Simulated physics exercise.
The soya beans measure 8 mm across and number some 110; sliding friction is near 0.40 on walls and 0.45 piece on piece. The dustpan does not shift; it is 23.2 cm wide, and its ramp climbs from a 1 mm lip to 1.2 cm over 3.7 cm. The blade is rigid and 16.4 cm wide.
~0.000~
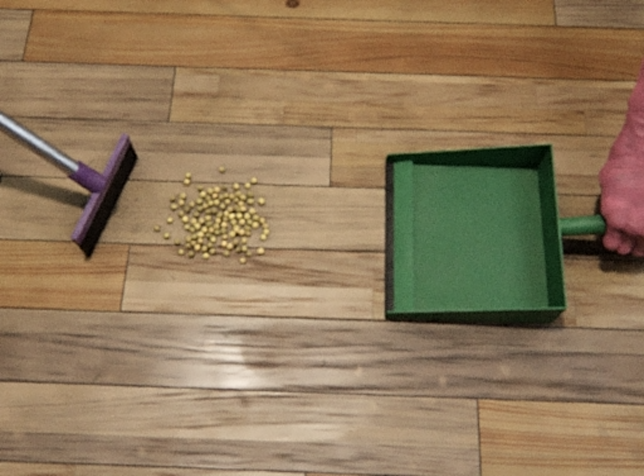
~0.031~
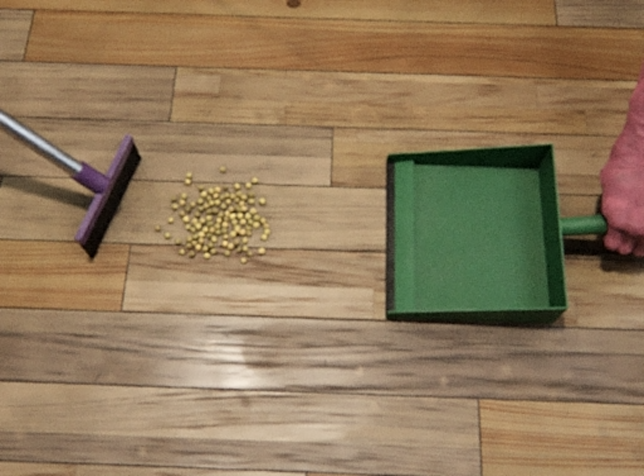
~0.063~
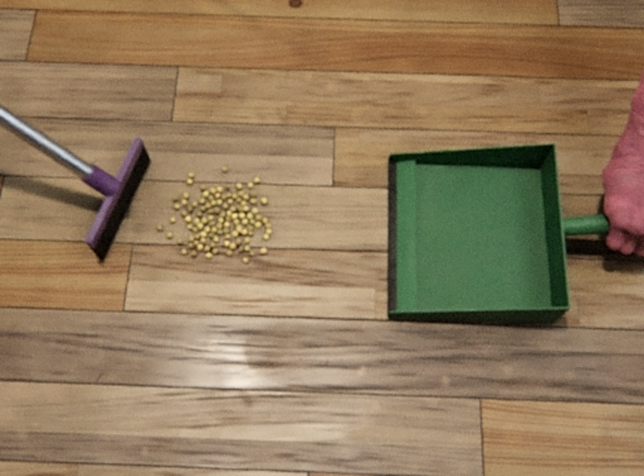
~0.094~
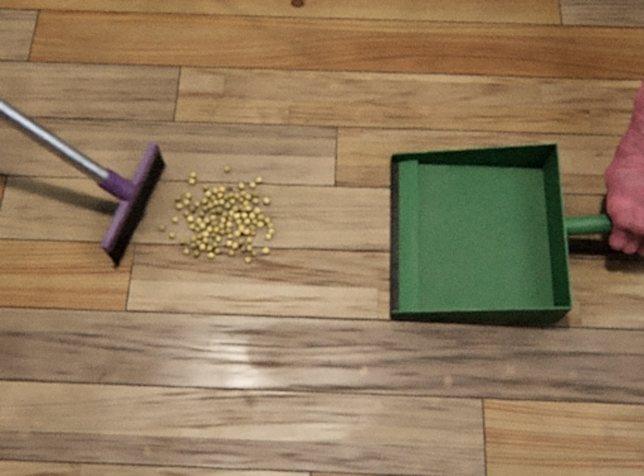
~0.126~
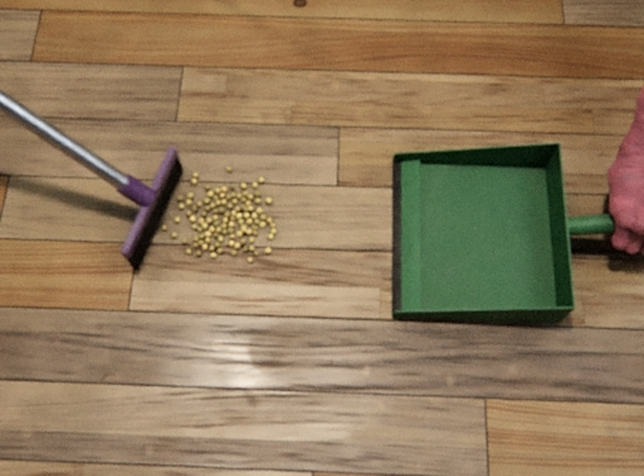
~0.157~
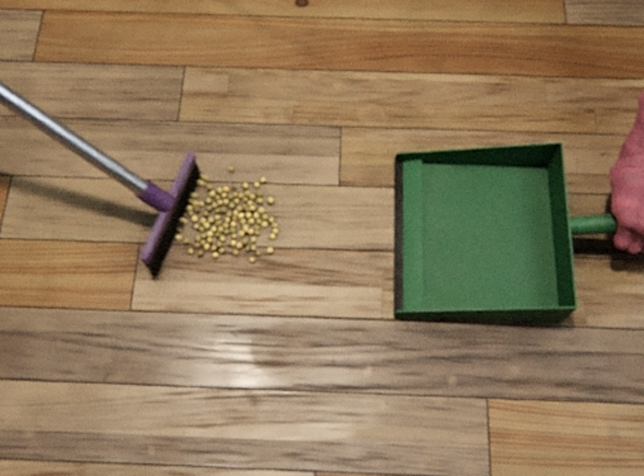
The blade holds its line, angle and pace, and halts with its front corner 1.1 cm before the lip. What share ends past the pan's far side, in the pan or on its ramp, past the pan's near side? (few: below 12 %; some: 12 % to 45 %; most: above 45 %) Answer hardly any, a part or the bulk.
Far side: Hardly any, pan: A part, near side: A part.
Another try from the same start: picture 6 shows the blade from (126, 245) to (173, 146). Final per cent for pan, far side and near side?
Pan 20, far 0, near 15.
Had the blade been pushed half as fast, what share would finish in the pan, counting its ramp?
Then about 10 per cent.
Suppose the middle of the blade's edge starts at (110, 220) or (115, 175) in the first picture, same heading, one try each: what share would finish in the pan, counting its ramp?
About 15 and 25 per cent.
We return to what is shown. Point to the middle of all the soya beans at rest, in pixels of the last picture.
Near (395, 281).
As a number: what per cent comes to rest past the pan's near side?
Roughly 20 per cent.
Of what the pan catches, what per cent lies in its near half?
About 100 per cent.
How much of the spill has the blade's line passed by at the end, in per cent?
Roughly 20 per cent.
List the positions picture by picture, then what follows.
In the first frame, blade from (78, 240) to (126, 140), moved 0.0 cm, 0 of the pieces shifted so far; middle of the pieces at (218, 221); pan at (479, 240).
In the second frame, blade from (81, 240) to (130, 141), moved 0.4 cm, 0 of the pieces shifted so far; middle of the pieces at (219, 221).
In the third frame, blade from (91, 243) to (140, 144), moved 1.6 cm, 0 of the pieces shifted so far; middle of the pieces at (221, 221).
In the fourth frame, blade from (107, 248) to (155, 148), moved 3.5 cm, 0 of the pieces shifted so far; middle of the pieces at (223, 221).
In the fifth frame, blade from (127, 254) to (174, 153), moved 6.0 cm, 0 of the pieces shifted so far; middle of the pieces at (225, 220).
In the sixth frame, blade from (146, 259) to (192, 158), moved 8.4 cm, 8 of the pieces shifted so far; middle of the pieces at (227, 220); pan at (488, 239). The blade's pace is about 0.79 m/s, heading 18 degrees towards the viewer's side.
Then, at 0.34 s, middle of the blade 17 cm from the lip; 0 % over the lip, far side 0 %, near side 0 %.
After 0.46 s, middle of the blade 8 cm from the lip; 0 % over the lip, far side 0 %, near side 10 %.
After 0.72 s, middle of the blade 3 cm from the lip; 30 % over the lip, far side 5 %, near side 20 %.
In the end, at 1.6 s, far side 5 %, pan 20 %, near side 20 %, in front of the lip or behind the blade 55 %.
